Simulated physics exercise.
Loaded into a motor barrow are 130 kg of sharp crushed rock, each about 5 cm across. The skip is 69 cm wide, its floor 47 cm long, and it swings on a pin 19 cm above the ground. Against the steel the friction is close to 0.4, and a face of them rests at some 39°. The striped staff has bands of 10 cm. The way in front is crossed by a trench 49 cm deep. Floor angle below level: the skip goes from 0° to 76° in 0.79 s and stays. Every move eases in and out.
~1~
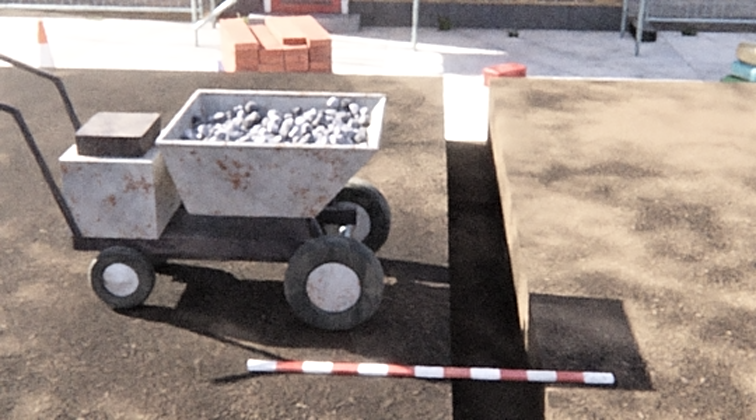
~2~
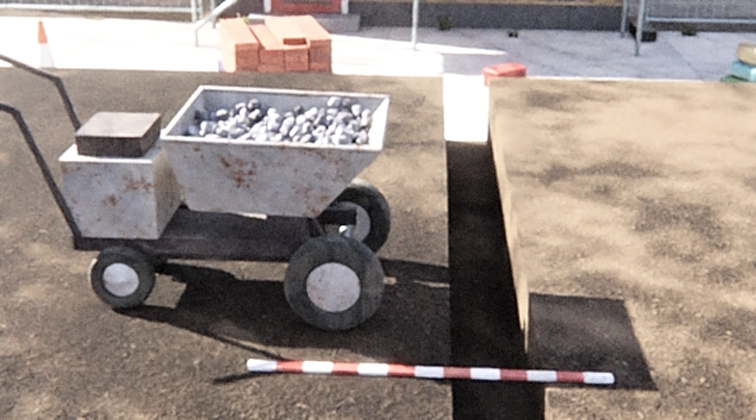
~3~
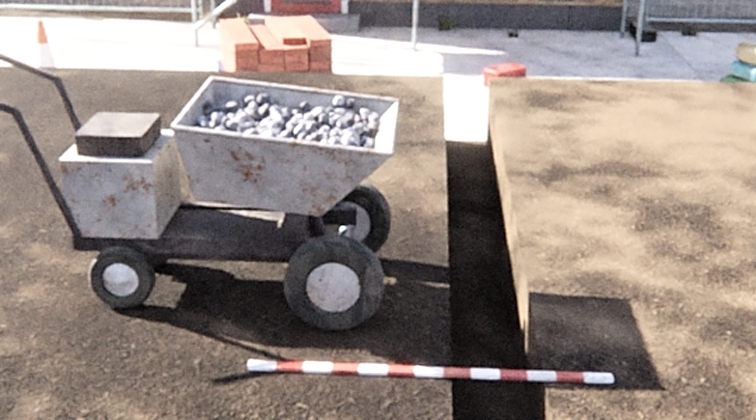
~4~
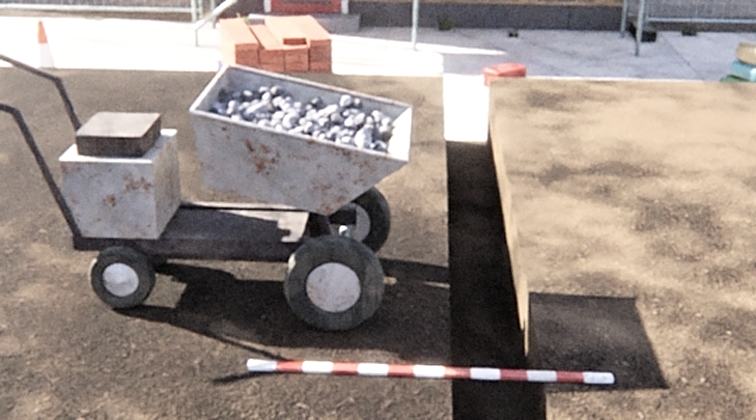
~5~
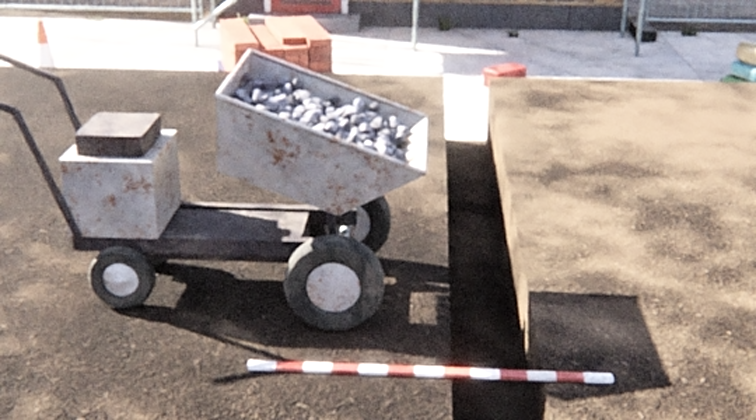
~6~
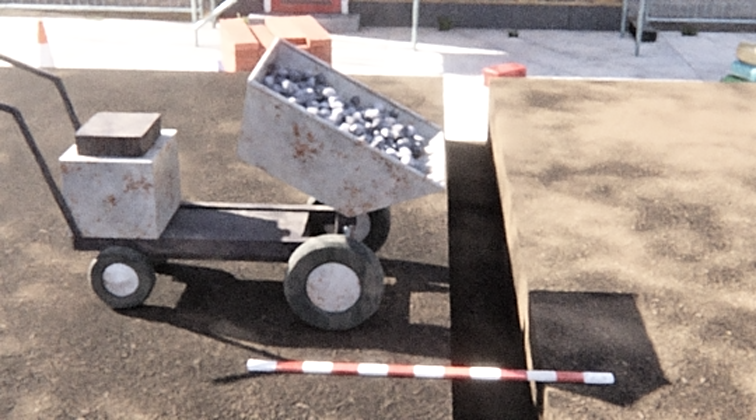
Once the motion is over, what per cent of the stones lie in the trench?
61 %.
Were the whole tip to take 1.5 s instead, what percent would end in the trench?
It would be near 75 percent.
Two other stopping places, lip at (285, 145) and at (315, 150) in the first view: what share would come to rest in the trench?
Estimates: 70 % then 100 %.
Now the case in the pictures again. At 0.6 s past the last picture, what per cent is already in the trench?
Approx. 20 % of the load.
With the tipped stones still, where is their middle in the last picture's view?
The resting stones are centred at roughly (516, 371).
Then, 0.3 s after the last picture the floor is at 64°, 100 % in the skip; the foremost stones are at (488, 236).
Then, 0.6 s after the last picture the floor is at 76°, 62 % in the skip, 20 % in the trench, 18 % past the trench; the foremost stones are at (594, 316).
Then, 0.9 s after the last picture the floor is at 76°, 16 % in the skip, 43 % in the trench, 41 % past the trench; the foremost stones are at (713, 296).
Then, 2.9 s after the last picture the floor is at 76°, 0 % in the skip, 61 % in the trench, 39 % past the trench; the foremost stones are past the picture's edge.
